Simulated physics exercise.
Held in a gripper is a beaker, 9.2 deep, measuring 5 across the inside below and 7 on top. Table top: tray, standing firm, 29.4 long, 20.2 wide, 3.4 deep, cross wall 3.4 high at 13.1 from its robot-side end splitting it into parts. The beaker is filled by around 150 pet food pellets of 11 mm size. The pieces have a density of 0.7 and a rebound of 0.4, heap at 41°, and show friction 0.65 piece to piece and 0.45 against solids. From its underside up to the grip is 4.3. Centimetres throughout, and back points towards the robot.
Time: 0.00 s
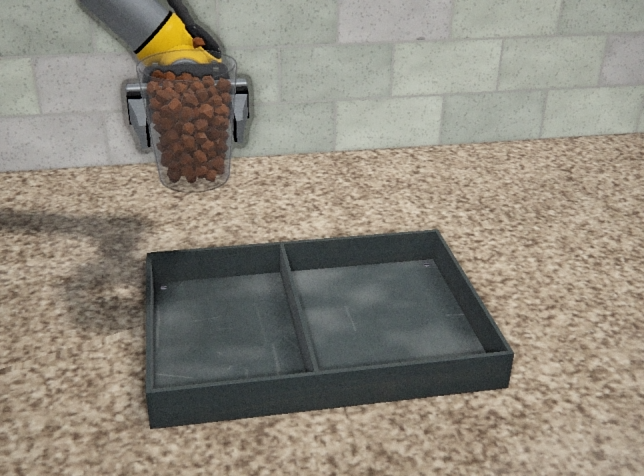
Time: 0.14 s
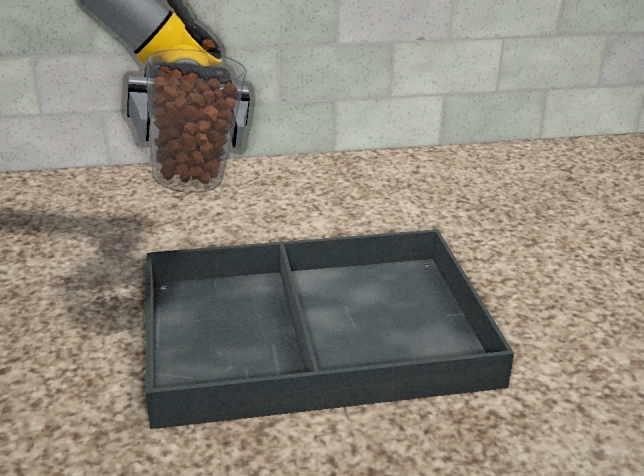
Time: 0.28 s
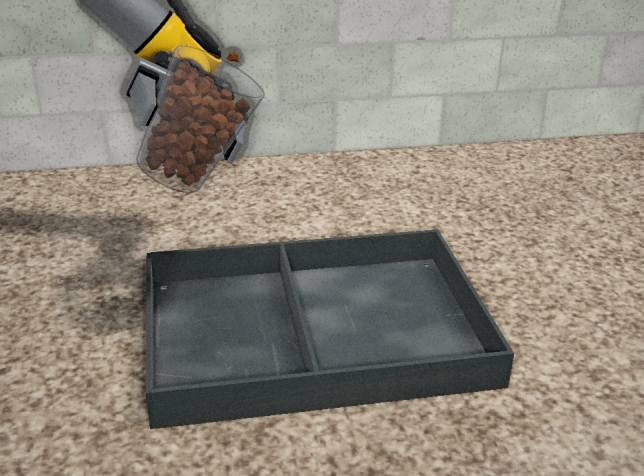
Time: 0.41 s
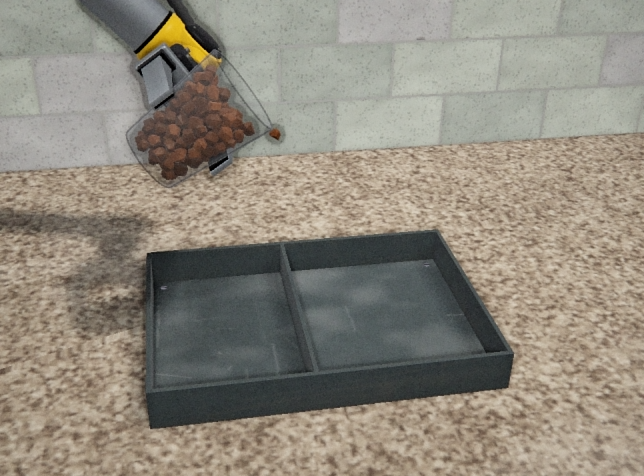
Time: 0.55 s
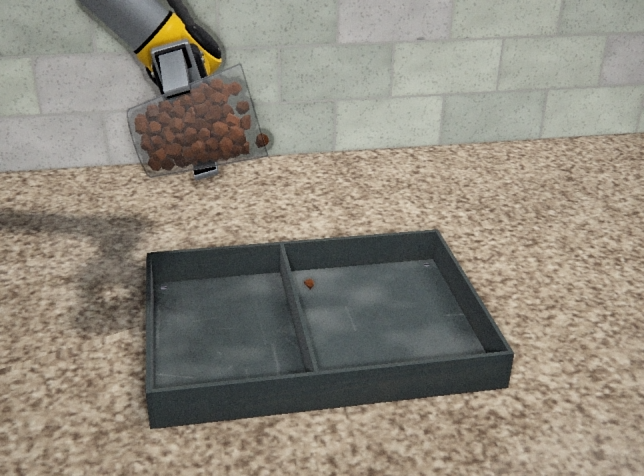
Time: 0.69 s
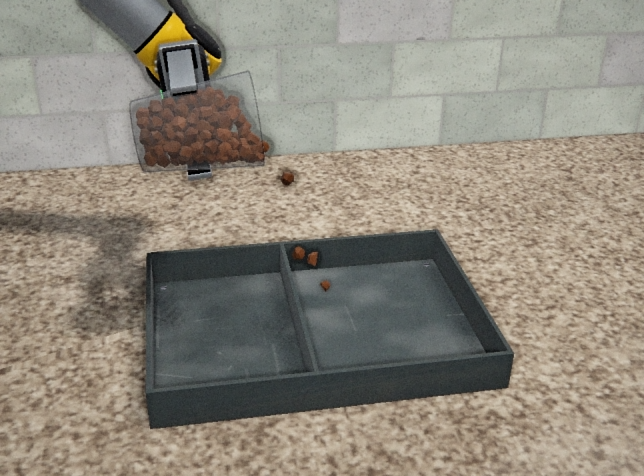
At the start, a gripper holds a clear beaker of brown pellets upright above and behind an empty, dark divided tray on a speckled countertop. The gripper then rotates the beaker steadily until it lies nearly sideways, its mouth facing right, and a few pellets drop toward the tray's right compartment.
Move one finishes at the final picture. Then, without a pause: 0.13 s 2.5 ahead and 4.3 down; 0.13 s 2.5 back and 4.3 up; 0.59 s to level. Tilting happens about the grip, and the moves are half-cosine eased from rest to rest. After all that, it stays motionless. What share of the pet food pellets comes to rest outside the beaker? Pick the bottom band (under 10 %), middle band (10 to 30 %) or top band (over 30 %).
Middle band.
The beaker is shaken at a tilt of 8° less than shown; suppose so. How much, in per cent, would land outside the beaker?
Near 10 %.
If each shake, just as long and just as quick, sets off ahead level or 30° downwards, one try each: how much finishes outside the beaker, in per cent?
It comes to around 70 per cent on the first try and around 35 per cent on the second.
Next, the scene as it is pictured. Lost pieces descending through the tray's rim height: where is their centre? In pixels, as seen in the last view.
(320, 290).
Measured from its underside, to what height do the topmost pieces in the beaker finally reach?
9.0 cm.
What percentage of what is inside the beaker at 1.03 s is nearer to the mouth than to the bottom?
Near 50 %.
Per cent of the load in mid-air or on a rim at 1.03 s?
My guess is some 5 in a hundred.
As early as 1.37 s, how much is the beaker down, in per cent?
I'd say some 15 percent by then.
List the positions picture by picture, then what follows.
In the first picture, the beaker middle at (191, 125), level; upper third of the load around (187, 97), from x 155 to 225, top at y 45; 152 in the beaker.
In the second picture, the beaker middle at (192, 125), tilted 8° forward; upper third of the load around (190, 98), from x 160 to 230, top at y 45.
In the third picture, the beaker middle at (193, 125), tilted 29° forward; upper third of the load around (196, 100), from x 155 to 245, top at y 60.
In the fourth picture, the beaker middle at (195, 126), tilted 55° forward; upper third of the load around (204, 104), from x 145 to 275, top at y 70; 151 in the beaker, 1 in flight or on a rim.
In the fifth picture, the beaker middle at (195, 127), tilted 76° forward; upper third of the load around (200, 108), from x 140 to 310, top at y 85; 151 in the beaker, 1 in the far-side part.
In the sixth picture, the beaker middle at (195, 128), tilted 84° forward; upper third of the load around (194, 112), from x 145 to 325, top at y 95; 148 in the beaker, 1 in the far-side part, 3 in flight or on a rim.
After 1.03 s, tilted 80° forward, highest piece 23 above the table; 133 in the beaker, 11 in the far-side part, 8 in flight or on a rim.
After 1.37 s, tilted 16° forward, highest piece 25 above the table; 131 in the beaker, 19 in the far-side part, 2 in the robot-side part.
After 1.74 s, level, highest piece 26 above the table; 131 in the beaker, 19 in the far-side part, 2 in the robot-side part.
After 2.79 s, level, highest piece 26 above the table; 131 in the beaker, 19 in the far-side part, 2 in the robot-side part.
In the end, 131 in the beaker, 19 in the far-side part, 2 in the robot-side part. That is 14 % outside the beaker.
